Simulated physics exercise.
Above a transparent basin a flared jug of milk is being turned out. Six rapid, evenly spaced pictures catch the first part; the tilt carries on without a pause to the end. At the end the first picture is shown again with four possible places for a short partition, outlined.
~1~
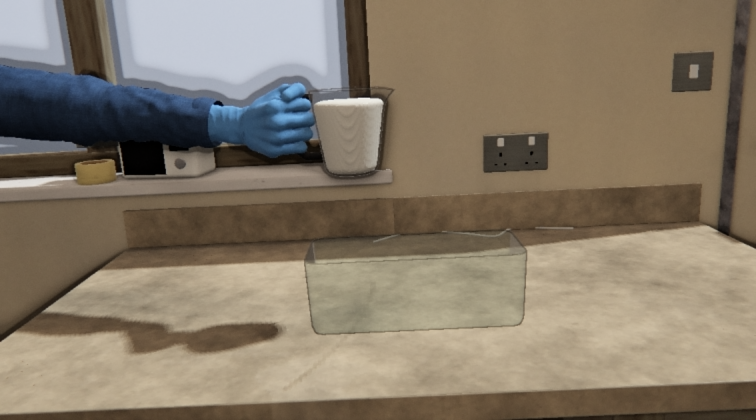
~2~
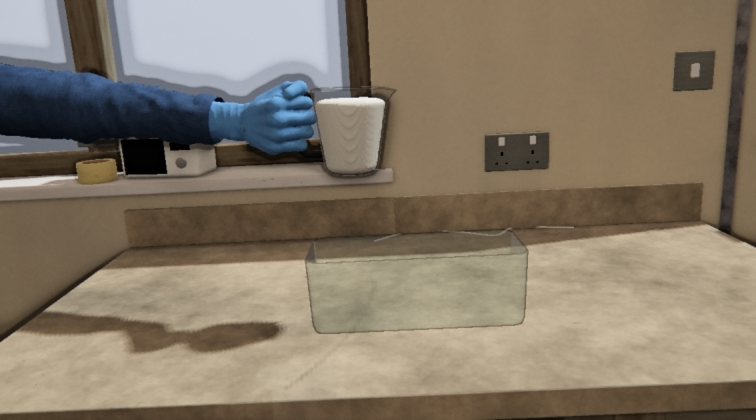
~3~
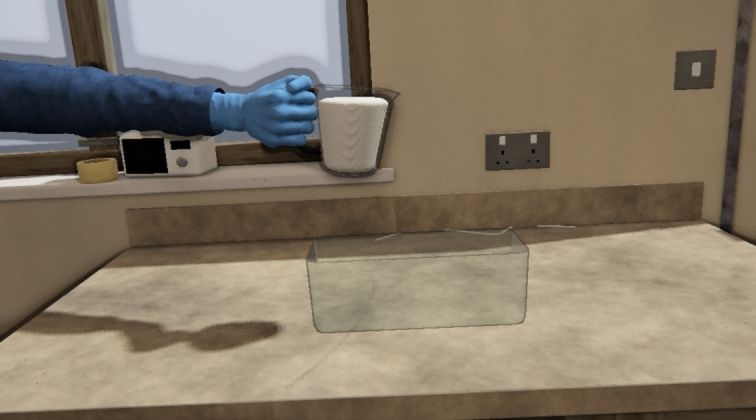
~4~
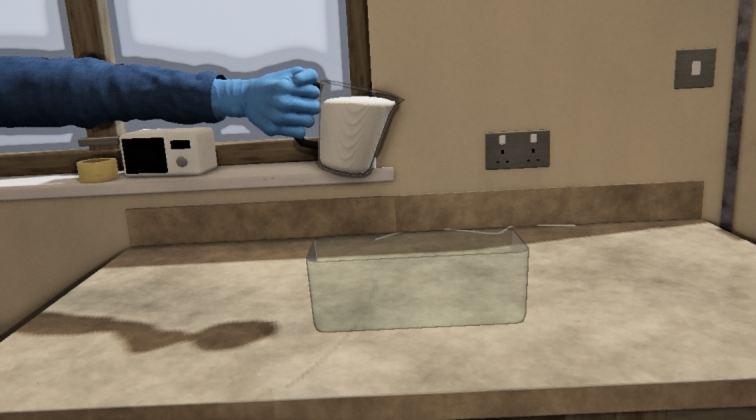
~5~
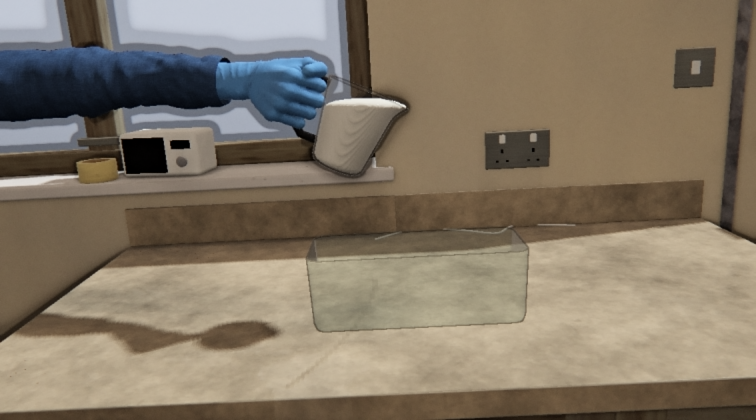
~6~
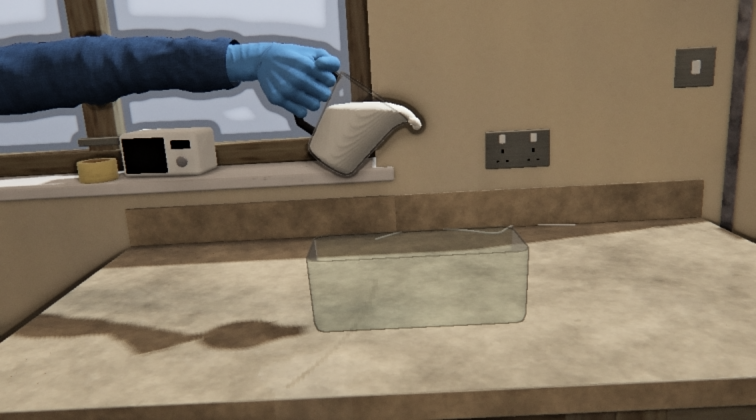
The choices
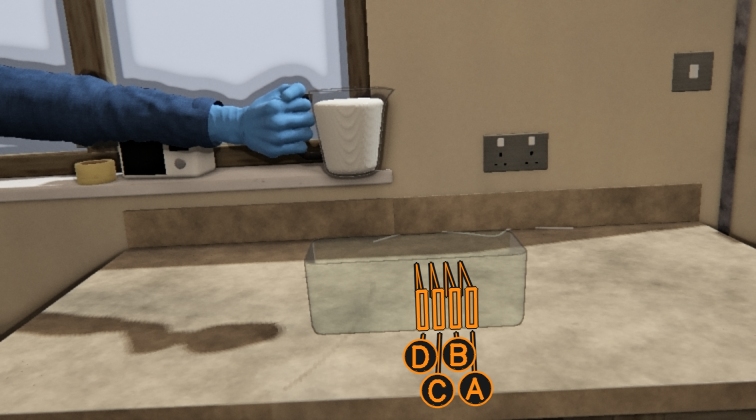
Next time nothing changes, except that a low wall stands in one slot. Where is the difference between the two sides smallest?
B is best.
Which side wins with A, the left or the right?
The left side.
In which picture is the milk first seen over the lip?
Picture 6.
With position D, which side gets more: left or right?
The right side.
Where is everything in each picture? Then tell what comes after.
The first frame shows upright, lip at (394, 89); basin from (312, 333) to (524, 323); nothing has left yet.
The second frame shows upright, lip at (396, 90); nothing has left yet.
The third frame shows tipped about 7°, lip at (400, 93); nothing has left yet.
The fourth frame shows tipped about 14°, lip at (404, 99); nothing has left yet.
The fifth frame shows tipped about 25°, lip at (408, 109); nothing has left yet.
The sixth frame shows tipped about 37°, lip at (410, 121); milk is over the lip, down to (416, 127).
In orange, A at (472, 332); B at (456, 333); C at (439, 333); D at (423, 334).
If A is chosen, about 80 % ends left of the wall and 14 % right of it; 6 % is lost outside.
If B is chosen, about 55 % ends left of the wall and 44 % right of it.
If C is chosen, about 24 % ends left of the wall and 74 % right of it.
If D is chosen, about 6 % ends left of the wall and 92 % right of it.
